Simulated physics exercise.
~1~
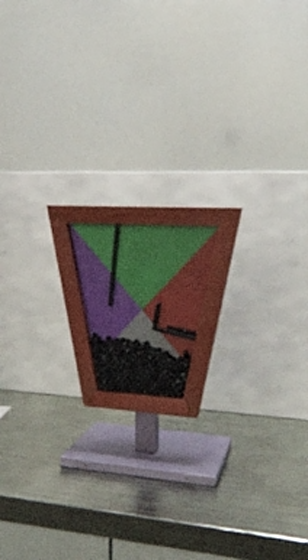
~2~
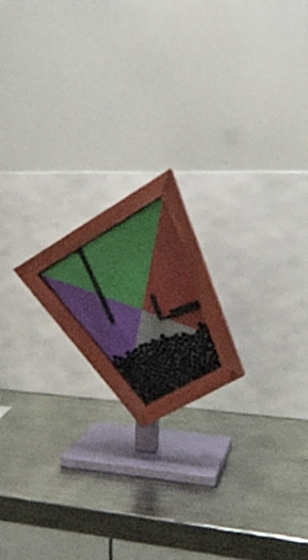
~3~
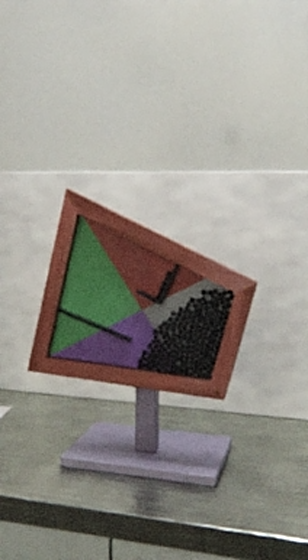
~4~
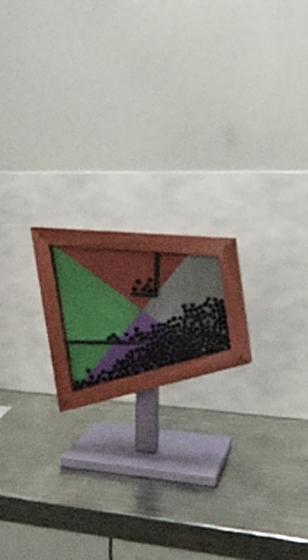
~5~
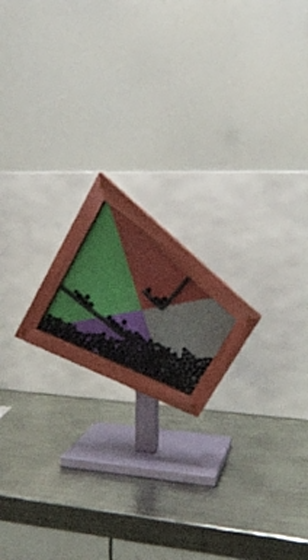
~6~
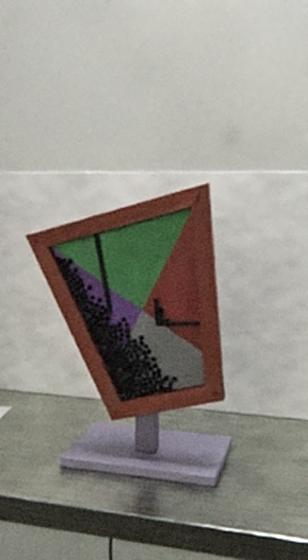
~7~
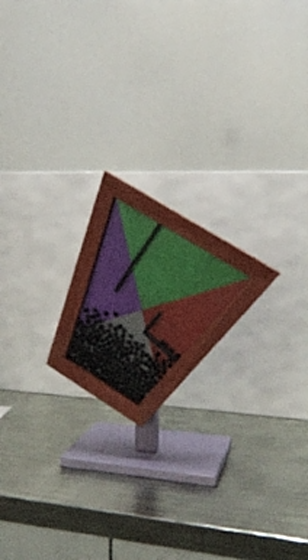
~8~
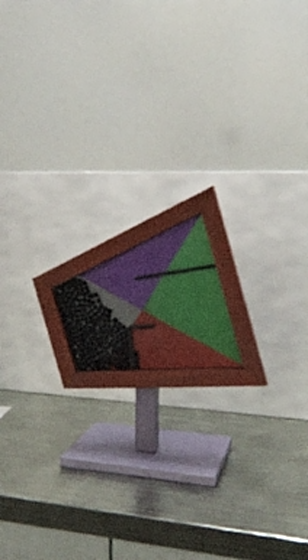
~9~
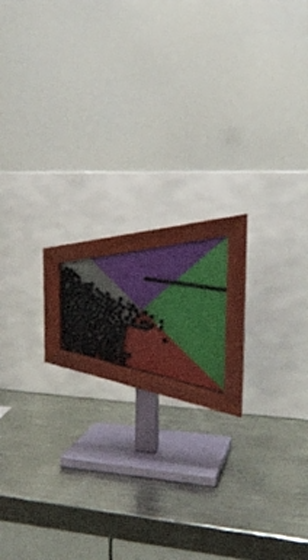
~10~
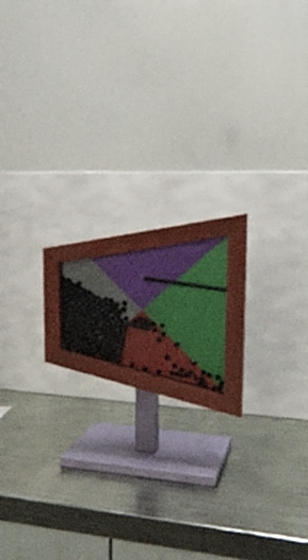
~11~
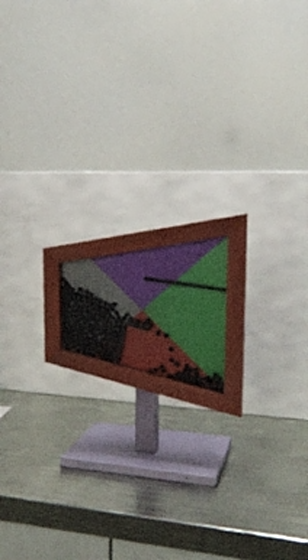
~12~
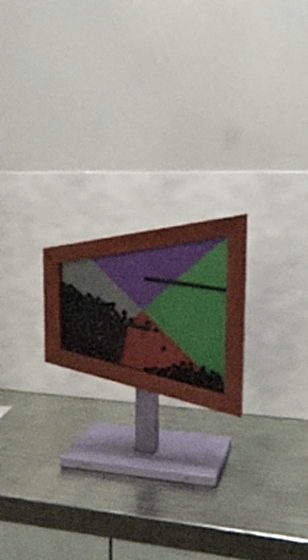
Framed case of black beads tilting anticlockwise, then swinging back clockwise onto its side, beads settling mostly over grey and red wedges.
